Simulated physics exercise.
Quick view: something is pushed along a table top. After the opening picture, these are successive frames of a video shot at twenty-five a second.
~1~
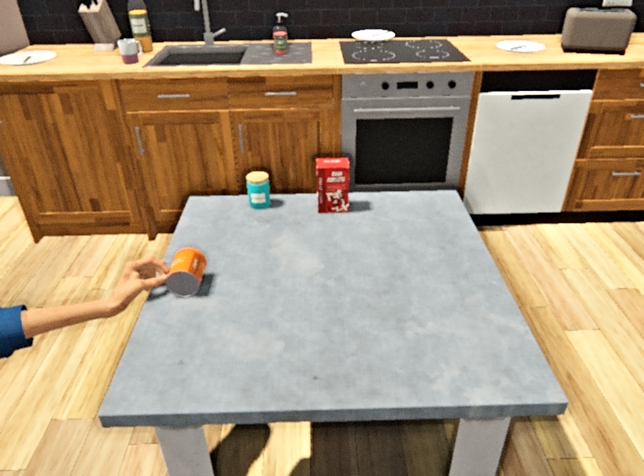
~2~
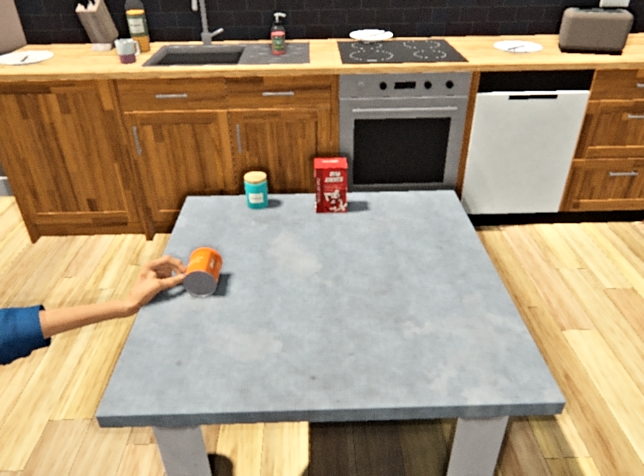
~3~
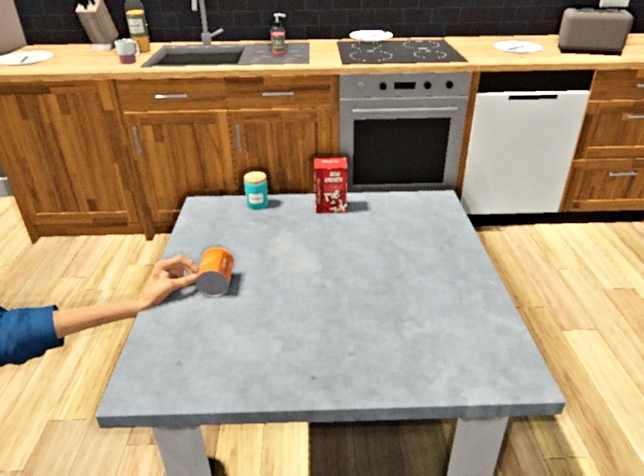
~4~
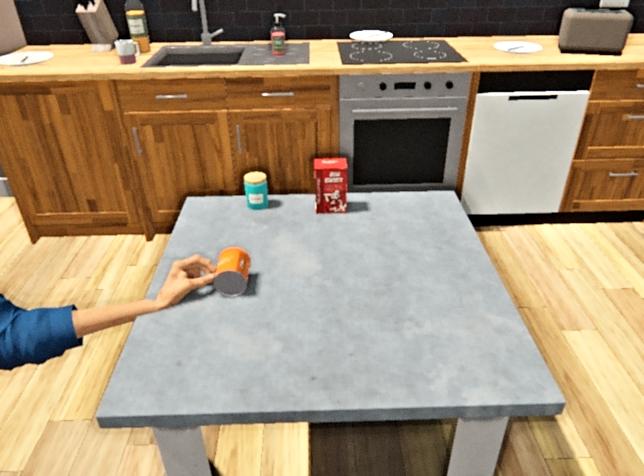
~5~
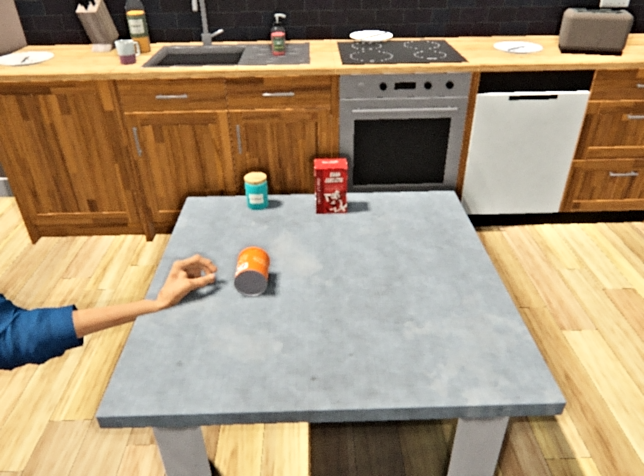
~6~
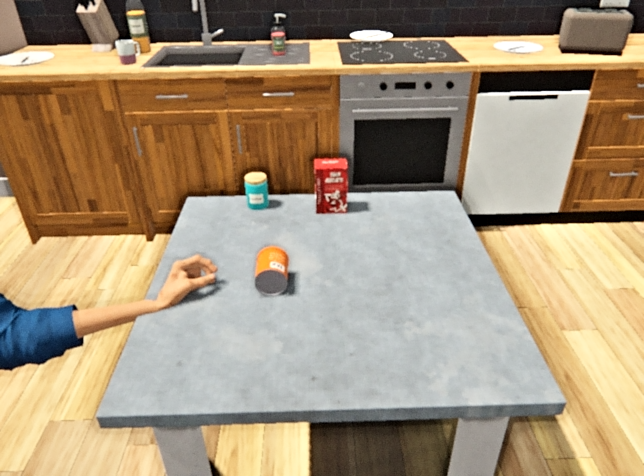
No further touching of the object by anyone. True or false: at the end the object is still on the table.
False.
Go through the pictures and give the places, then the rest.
The first picture shows under the hand; orange tin (187, 273).
The second picture shows under the hand; orange tin (203, 272).
The third picture shows under the hand; orange tin (216, 272).
The fourth picture shows orange tin (233, 272).
The fifth picture shows orange tin (253, 272) moved a little.
The sixth picture shows orange tin (272, 271) moved about its own width.
Then, 0.30 s later than the last frame, orange tin moved well along near (410, 267).
Then, 0.60 s later than the last frame, orange tin now off the table.
Then, 0.90 s later than the last frame, things are still on the move.
When it is over, off the table, orange tin.
